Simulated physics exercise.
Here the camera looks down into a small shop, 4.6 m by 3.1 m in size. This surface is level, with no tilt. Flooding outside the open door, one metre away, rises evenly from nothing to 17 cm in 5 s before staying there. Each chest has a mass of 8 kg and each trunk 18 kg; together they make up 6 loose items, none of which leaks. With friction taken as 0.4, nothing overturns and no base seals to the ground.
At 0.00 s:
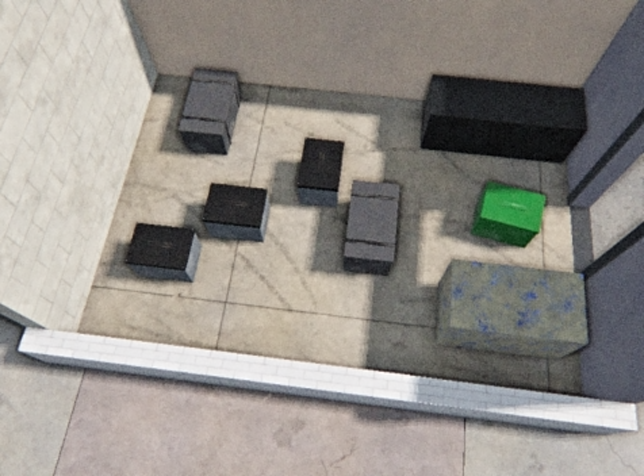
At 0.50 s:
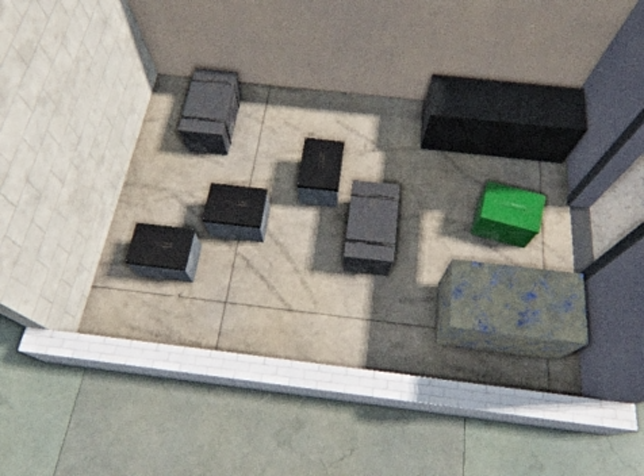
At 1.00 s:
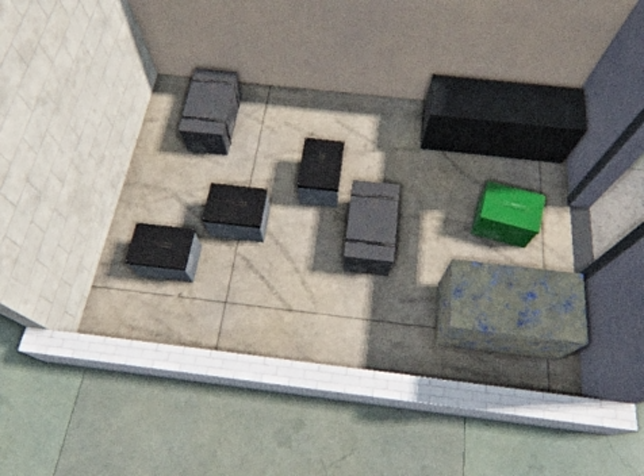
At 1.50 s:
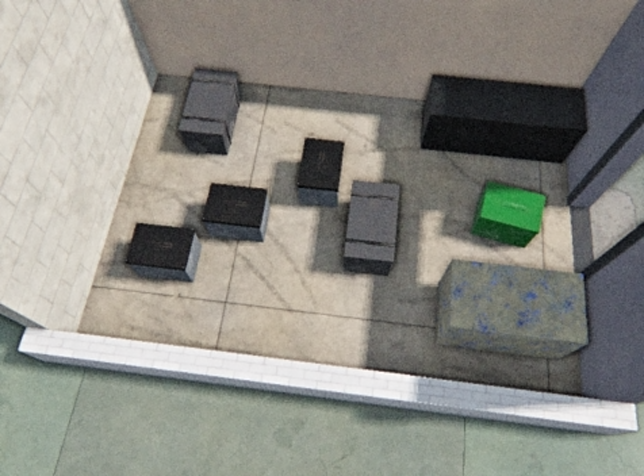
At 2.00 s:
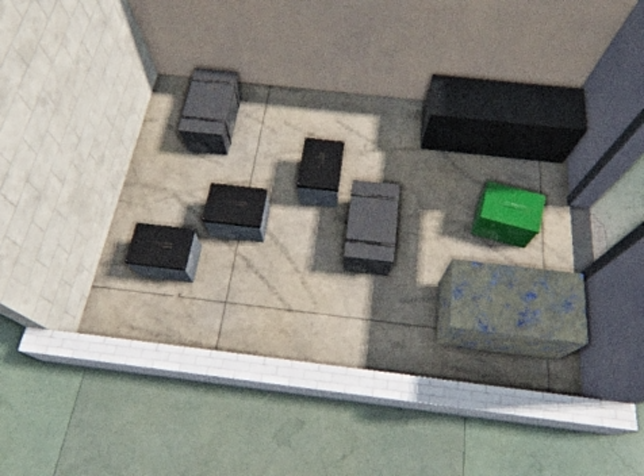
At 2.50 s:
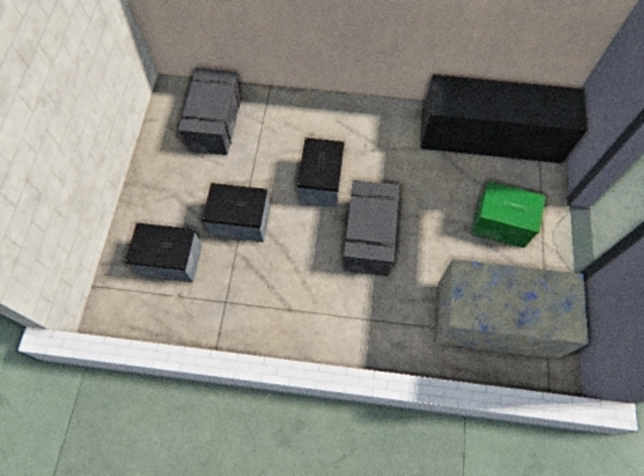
The video shows a small room from above, holding dark boxes, a green chest and a speckled block, none of which move, while greenish water spreads across the ground outside, then reaches the doorway on the right.
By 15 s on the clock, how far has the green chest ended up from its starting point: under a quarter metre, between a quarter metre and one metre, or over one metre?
It will likely make a long trip.
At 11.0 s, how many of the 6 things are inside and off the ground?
5 of them.
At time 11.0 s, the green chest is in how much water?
I'd put it at about 8 cm.
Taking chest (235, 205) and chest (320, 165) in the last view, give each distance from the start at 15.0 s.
In turn: 80 cm, 140 cm.
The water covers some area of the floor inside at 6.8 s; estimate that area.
The covered patch comes to about 7.0 m2.
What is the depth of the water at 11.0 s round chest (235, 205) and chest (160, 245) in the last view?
Close to 5 and 4 centimetres.
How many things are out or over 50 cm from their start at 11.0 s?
The answer is 4.
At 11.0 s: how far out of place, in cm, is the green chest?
Shift: About 350 cm.
After 3.5 s the green chest is near (508, 205), 0.0 m from its start, aground; 0 afloat.
After 6.8 s the green chest is near (347, 138), 1.7 m from its start, aground; 0 afloat.
After 11.0 s the green chest is near (200, 72), 3.5 m from its start, afloat; 5 afloat.
After 15.0 s the green chest is near (220, 77), 3.2 m from its start, afloat; 6 afloat.
